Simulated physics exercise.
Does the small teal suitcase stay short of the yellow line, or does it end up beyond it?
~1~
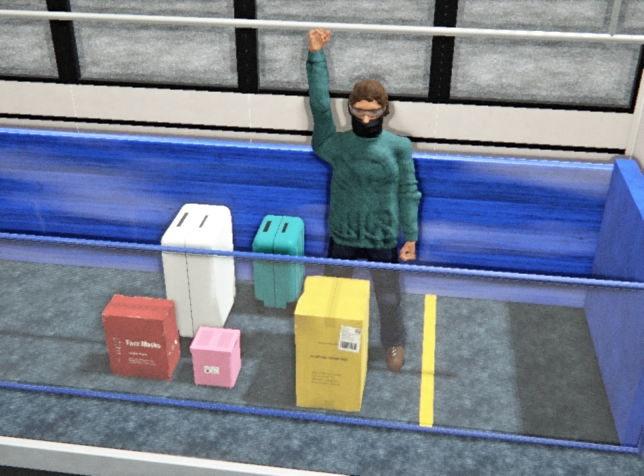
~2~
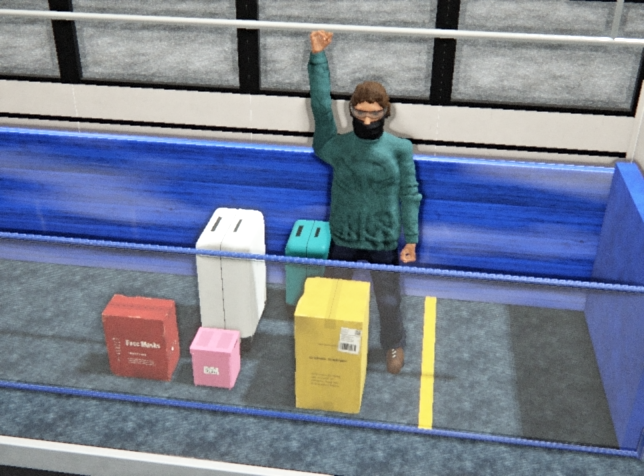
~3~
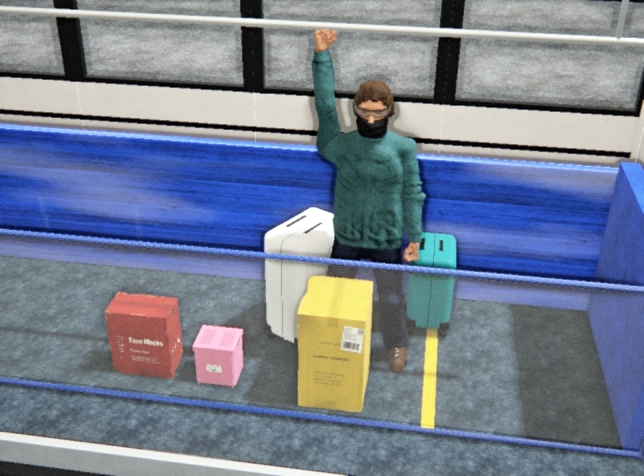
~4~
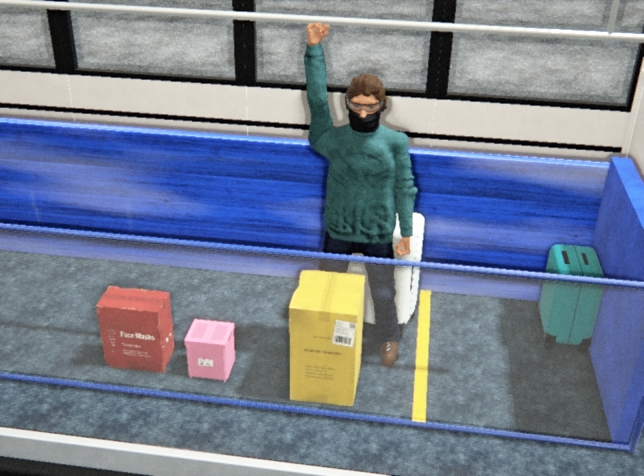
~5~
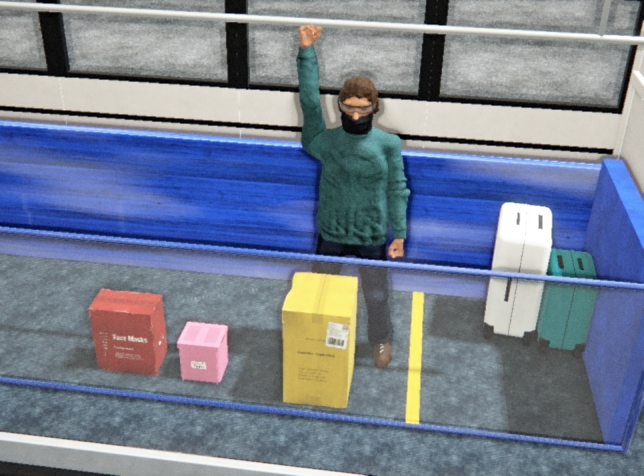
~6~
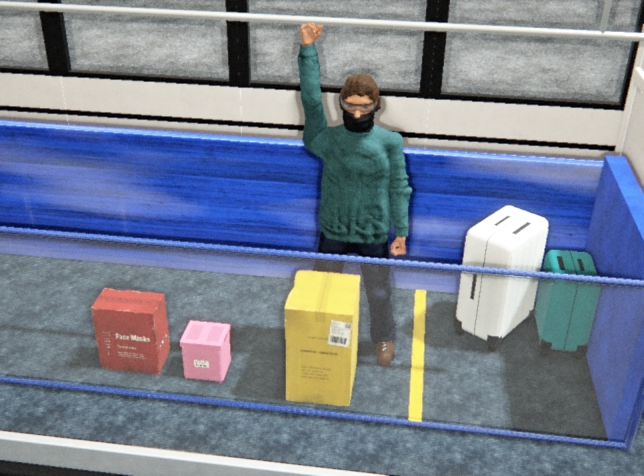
The small teal suitcase ends up beyond the yellow line, standing upright near the blue wall on the right.
